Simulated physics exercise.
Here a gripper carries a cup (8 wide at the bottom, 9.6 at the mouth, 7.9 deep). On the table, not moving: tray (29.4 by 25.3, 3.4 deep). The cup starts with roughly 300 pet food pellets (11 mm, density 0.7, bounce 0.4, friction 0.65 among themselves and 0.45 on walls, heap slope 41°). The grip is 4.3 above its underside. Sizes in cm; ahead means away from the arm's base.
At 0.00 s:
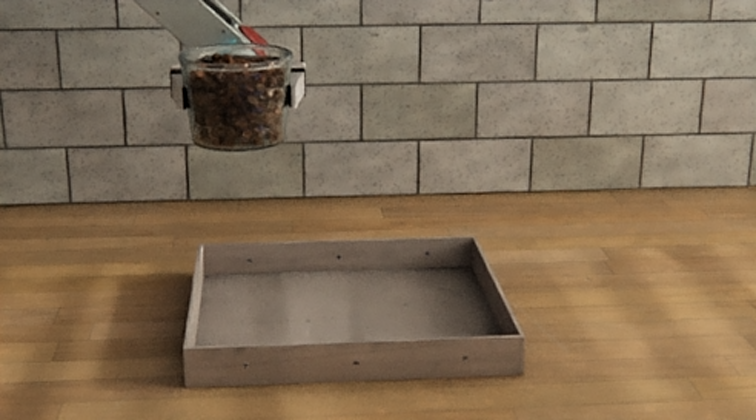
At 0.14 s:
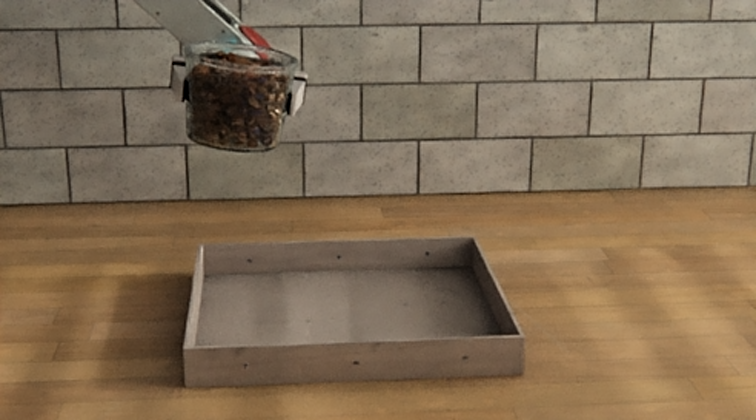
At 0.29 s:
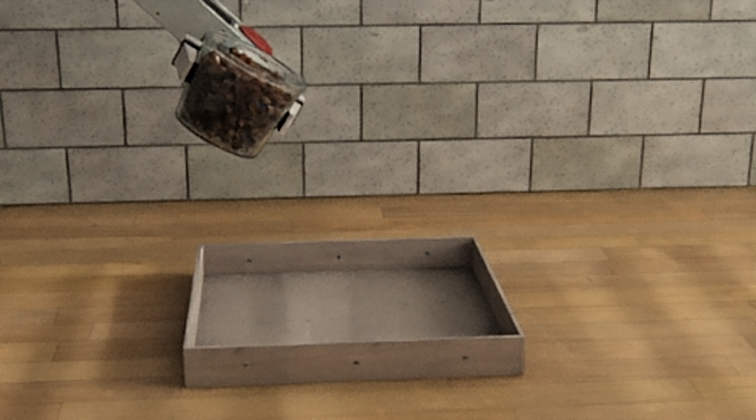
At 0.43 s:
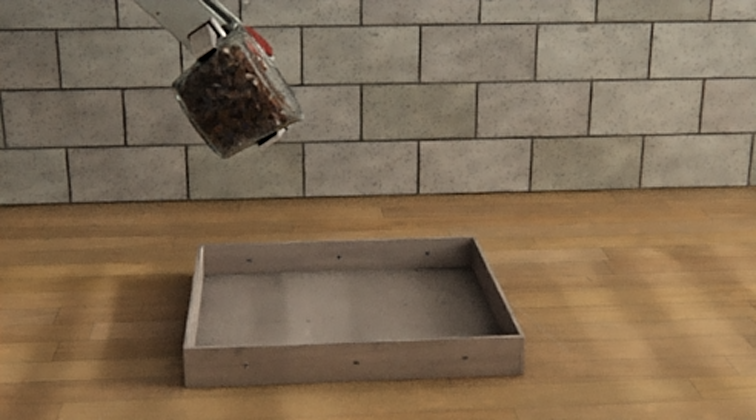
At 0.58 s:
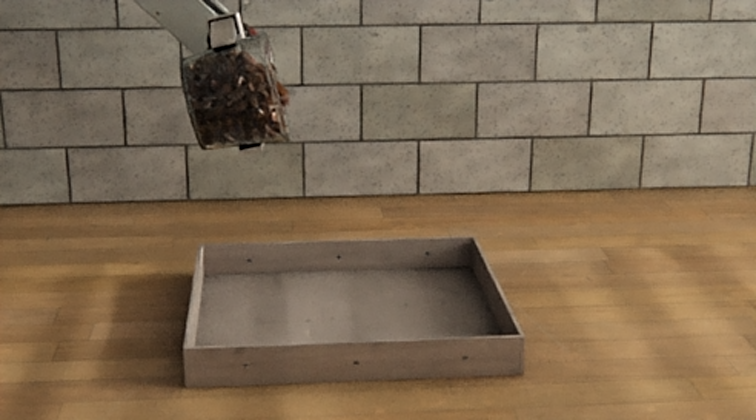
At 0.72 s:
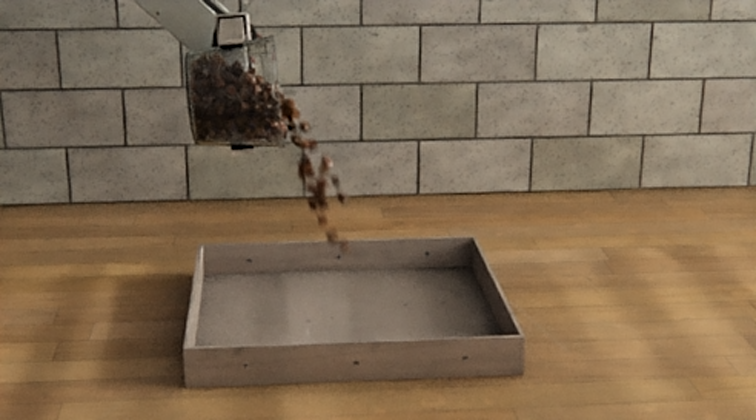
A gripper tips a clear cup of brown pellets rightward until some pour toward the tray.
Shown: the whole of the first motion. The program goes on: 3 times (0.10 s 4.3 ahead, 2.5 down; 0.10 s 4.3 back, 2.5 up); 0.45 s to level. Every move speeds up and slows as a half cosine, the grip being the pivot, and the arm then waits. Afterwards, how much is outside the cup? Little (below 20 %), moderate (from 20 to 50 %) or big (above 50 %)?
Answer: Big; above 50 % of the pet food pellets finish outside the cup.
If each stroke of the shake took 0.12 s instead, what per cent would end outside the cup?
In that case some 85 per cent.
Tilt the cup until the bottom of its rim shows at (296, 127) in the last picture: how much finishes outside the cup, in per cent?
Some 55 per cent.
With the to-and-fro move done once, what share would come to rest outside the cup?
In that case some 70 per cent.
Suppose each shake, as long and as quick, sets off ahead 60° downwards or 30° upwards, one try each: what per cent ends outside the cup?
About 65 and 100 per cent.
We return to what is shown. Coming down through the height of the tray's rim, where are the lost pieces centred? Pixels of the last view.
Around (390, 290).
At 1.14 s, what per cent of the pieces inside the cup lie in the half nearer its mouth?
Roughly 75 per cent.
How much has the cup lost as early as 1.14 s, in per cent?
Some 70 per cent.
After 1.14 s, tilted 86° forward, highest piece 22 above the table; 186 in the tray, 85 in the cup, 31 in flight or on a rim.
After 1.56 s, tilted 39° forward, highest piece 24 above the table; 262 in the tray, 39 in the cup, 1 in flight or on a rim.
After 1.97 s, level, highest piece 23 above the table; 264 in the tray, 38 in the cup.
After 3.02 s, level, highest piece 23 above the table; 264 in the tray, 38 in the cup.
At rest, 264 in the tray, 38 in the cup. That is 87 % outside the cup.
